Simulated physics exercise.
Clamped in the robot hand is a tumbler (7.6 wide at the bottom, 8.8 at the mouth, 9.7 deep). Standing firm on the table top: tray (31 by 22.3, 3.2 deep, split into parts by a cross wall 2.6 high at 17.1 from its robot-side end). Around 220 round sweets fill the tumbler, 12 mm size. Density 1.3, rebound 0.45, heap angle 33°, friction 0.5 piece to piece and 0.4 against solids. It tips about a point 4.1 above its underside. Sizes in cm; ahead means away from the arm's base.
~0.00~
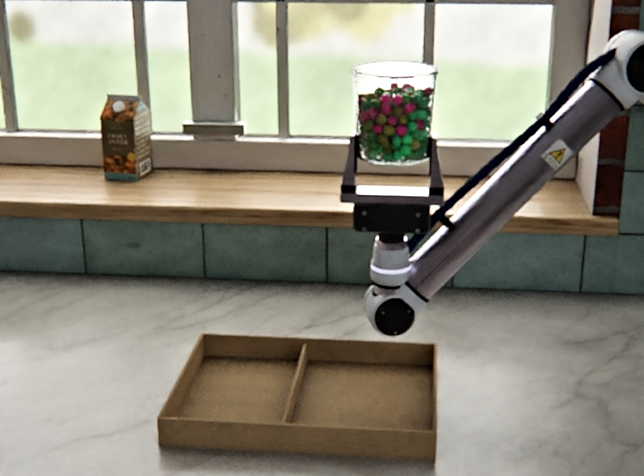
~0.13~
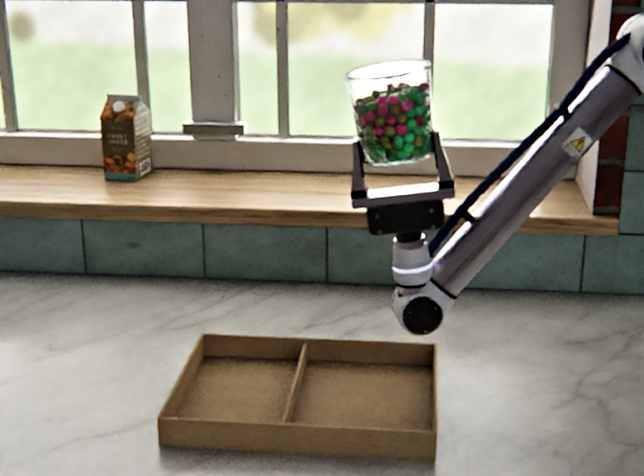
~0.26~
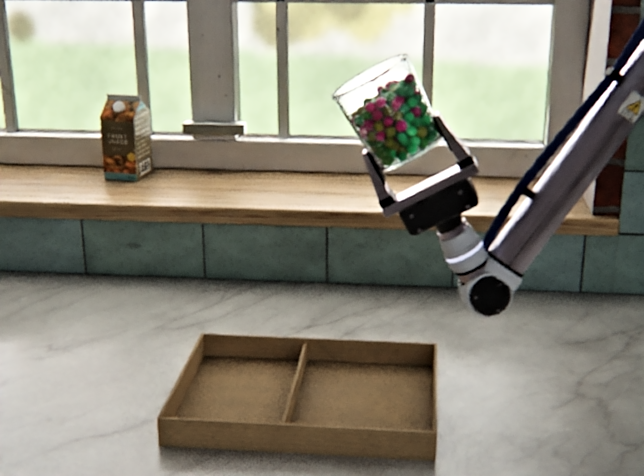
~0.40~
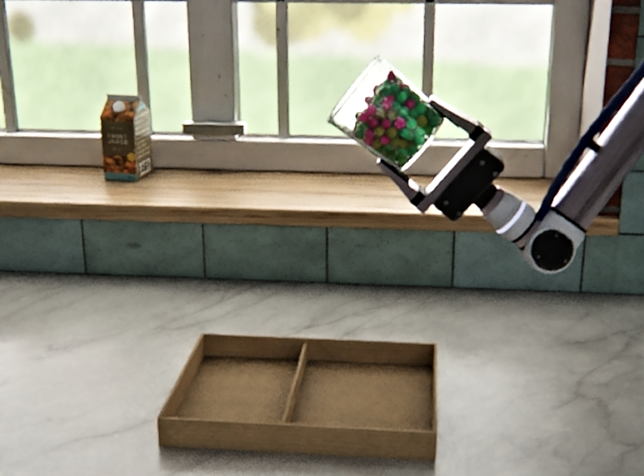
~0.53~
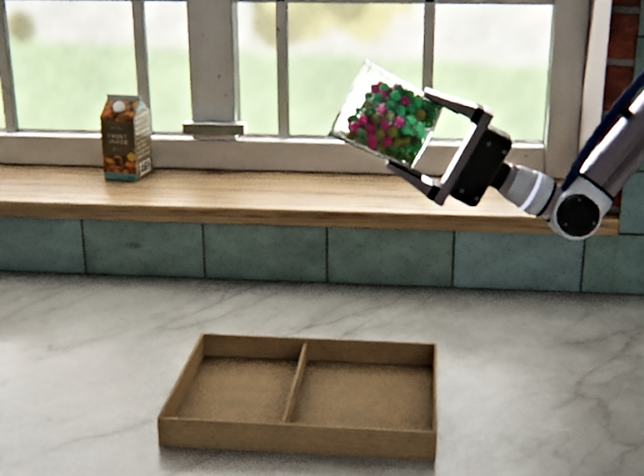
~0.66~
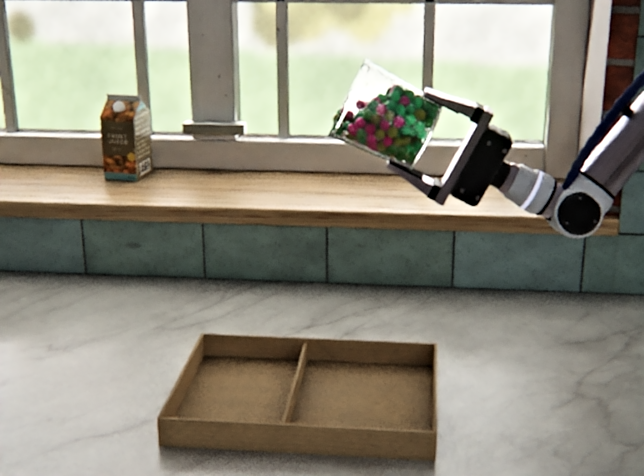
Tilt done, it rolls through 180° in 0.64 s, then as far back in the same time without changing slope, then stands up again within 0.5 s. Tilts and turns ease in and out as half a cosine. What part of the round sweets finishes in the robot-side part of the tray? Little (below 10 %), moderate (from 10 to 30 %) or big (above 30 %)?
A little share, below 10 %, ends in the robot-side part of the tray.
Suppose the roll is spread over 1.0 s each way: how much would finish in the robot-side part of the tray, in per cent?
In that case some 0 per cent.
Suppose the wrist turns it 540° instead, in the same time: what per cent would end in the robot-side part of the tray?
It would be near 0 per cent.
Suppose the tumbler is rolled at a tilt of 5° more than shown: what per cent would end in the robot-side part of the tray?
It would be near 5 per cent.
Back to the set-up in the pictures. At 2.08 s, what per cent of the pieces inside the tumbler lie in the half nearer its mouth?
About 40 per cent.
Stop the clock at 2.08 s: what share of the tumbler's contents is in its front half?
Some 45 per cent.
After 1.37 s, tipped 64°, highest piece 39 above the table; 218 in the tumbler, 4 in the far-side part, 2 in flight or on a rim.
After 2.08 s, tipped 52°, highest piece 39 above the table; 211 in the tumbler, 9 in the far-side part, 4 in flight or on a rim.
After 2.64 s, upright, highest piece 41 above the table; 209 in the tumbler, 13 in the far-side part, 1 in the robot-side part, 1 in flight or on a rim.
After 3.34 s, upright, highest piece 41 above the table; 209 in the tumbler, 13 in the far-side part, 2 in the robot-side part.
At rest, 209 in the tumbler, 13 in the far-side part, 2 in the robot-side part. That is 1 % in the robot-side part of the tray.
